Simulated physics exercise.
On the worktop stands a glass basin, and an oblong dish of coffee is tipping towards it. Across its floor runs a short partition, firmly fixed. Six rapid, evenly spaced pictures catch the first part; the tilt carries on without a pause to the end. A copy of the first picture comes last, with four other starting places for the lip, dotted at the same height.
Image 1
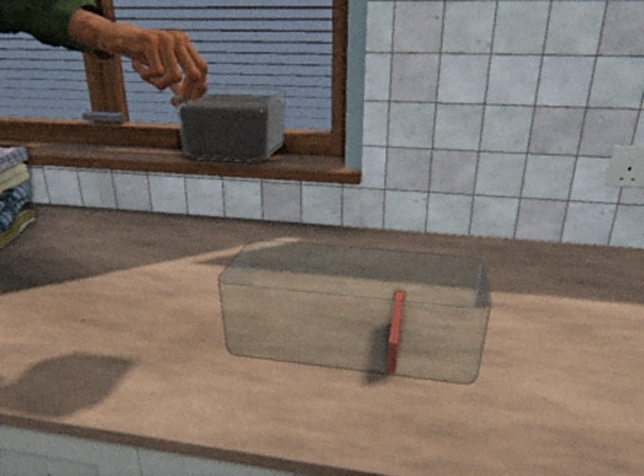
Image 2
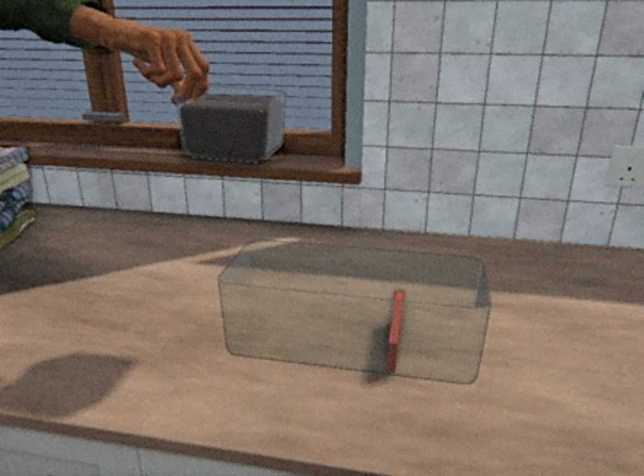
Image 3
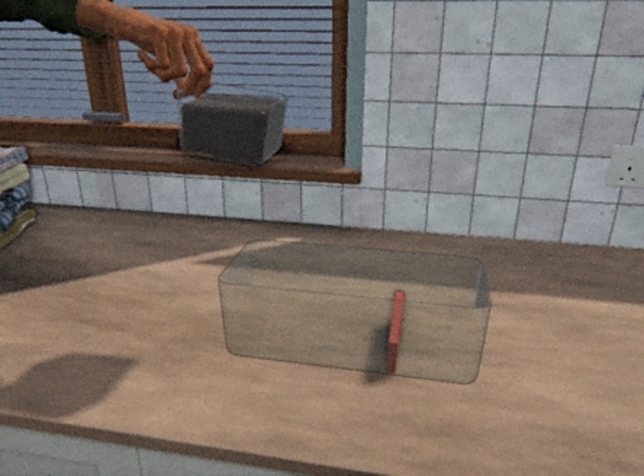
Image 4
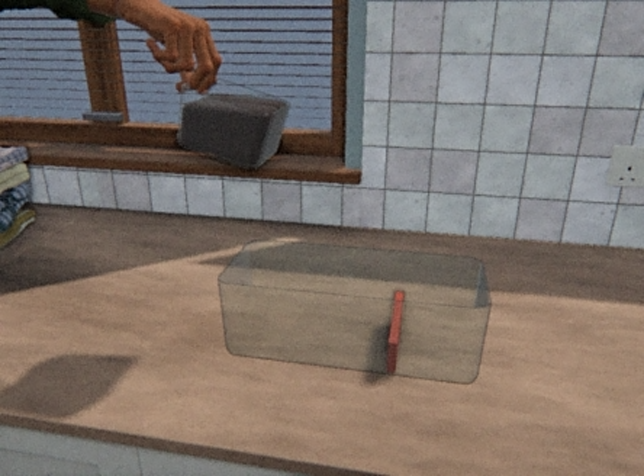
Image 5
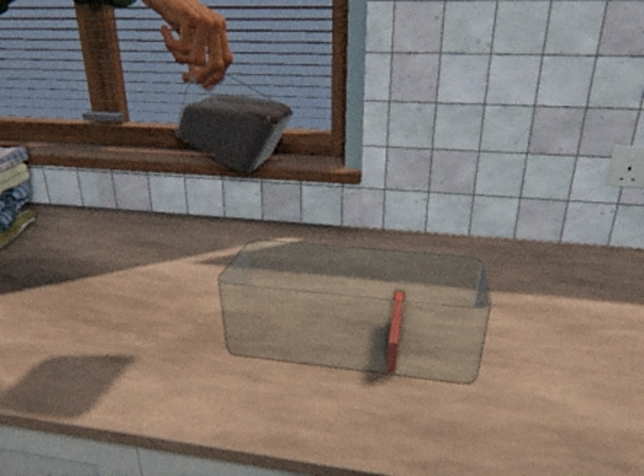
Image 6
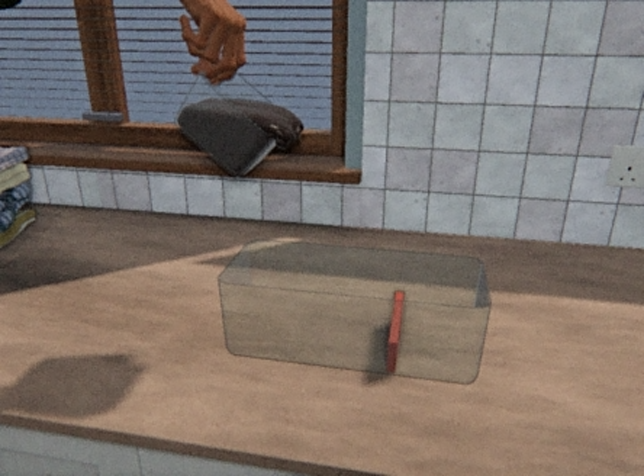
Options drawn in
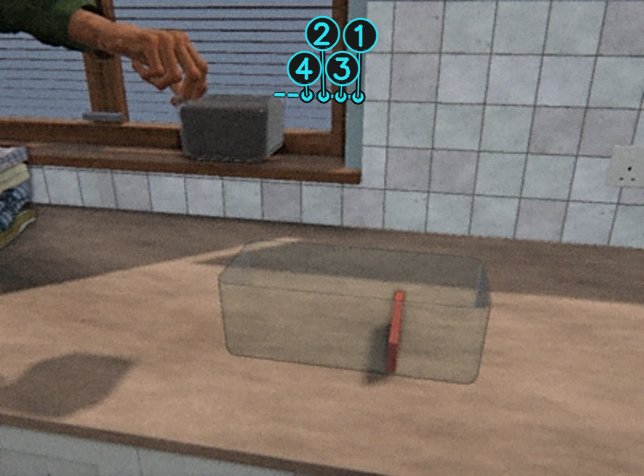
A hand in a dark green sleeve holds an oblong dark grey dish by thin cords before a slatted window, seen from slightly above a sunlit brown worktop. Below stands a clear glass basin with a short red partition, with folded cloths at left and pale tiles behind. The hand moves right as the dish tilts steadily rightward, dark coffee just crossing its lip, while the camera stays still.
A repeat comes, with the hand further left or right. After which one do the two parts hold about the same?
I would pick dot 3.
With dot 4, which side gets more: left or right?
More ends on the left.
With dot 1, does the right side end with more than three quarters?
No, it does not.
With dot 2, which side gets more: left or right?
The left side.
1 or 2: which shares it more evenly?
That is dot 1.
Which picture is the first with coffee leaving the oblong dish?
In picture 5.
On the marked copy, 1 at (358, 97); 2 at (323, 96); 3 at (340, 96); 4 at (306, 95).
With 1, about 31 % ends left of the wall and 65 % right of it; 3 % is lost outside.
With 2, about 80 % ends left of the wall and 15 % right of it; 5 % is lost outside.
With 3, about 49 % ends left of the wall and 48 % right of it; 3 % is lost outside.
With 4, about 92 % ends left of the wall and 4 % right of it; 3 % is lost outside.
